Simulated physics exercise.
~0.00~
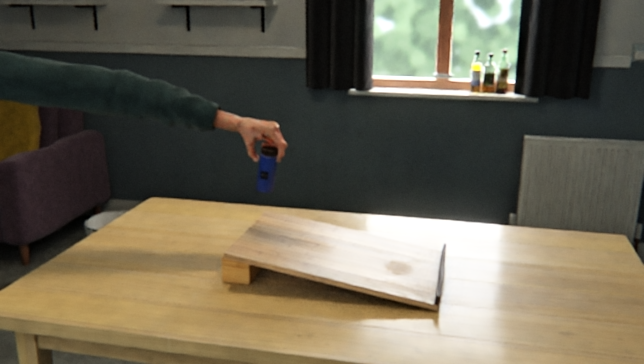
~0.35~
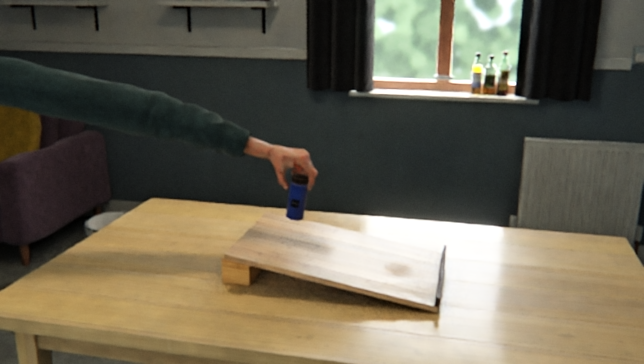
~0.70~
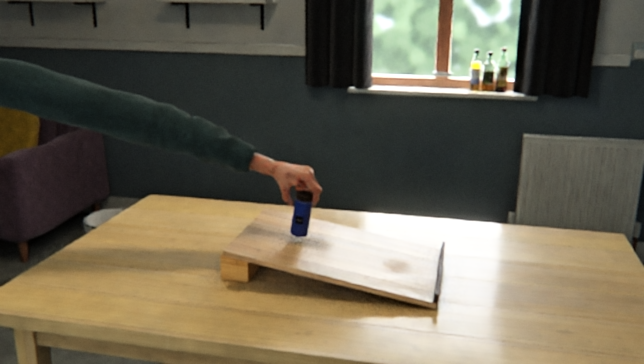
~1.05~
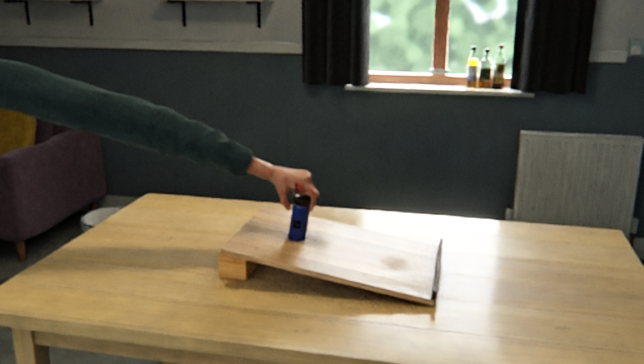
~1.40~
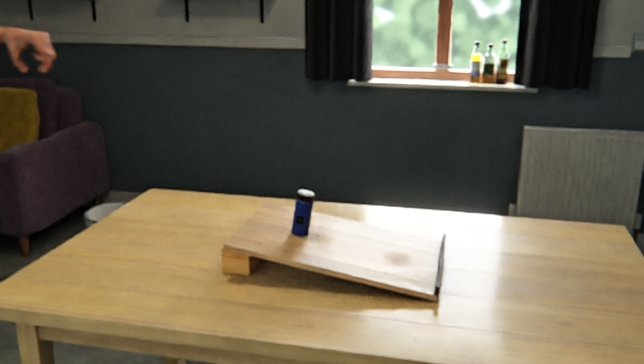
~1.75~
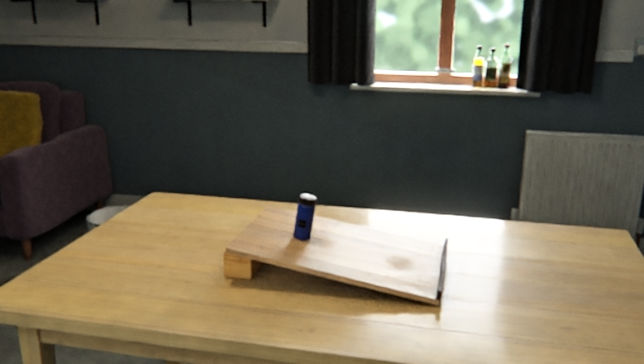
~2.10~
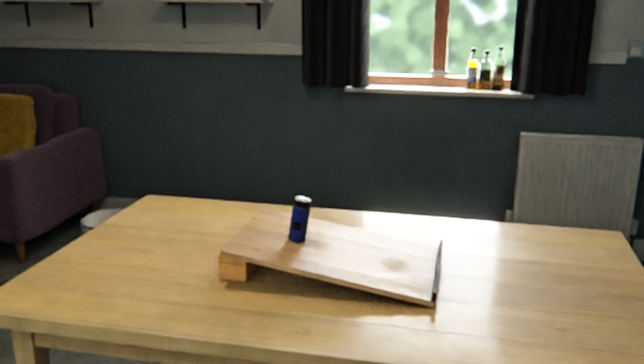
A hand in a dark green sleeve reaches in from the left, holding a small blue shaker above a wooden board that slopes down to the right from a block on a pale wooden table. The slightly swaying view looks across a dark-walled room, with a purple armchair at left and bottles on the windowsill beyond. The hand moves right and lowers the shaker onto the upper part of the board. It lets go and withdraws to the left. The shaker stays where it was put, leaning slightly with the slope, and remains still.
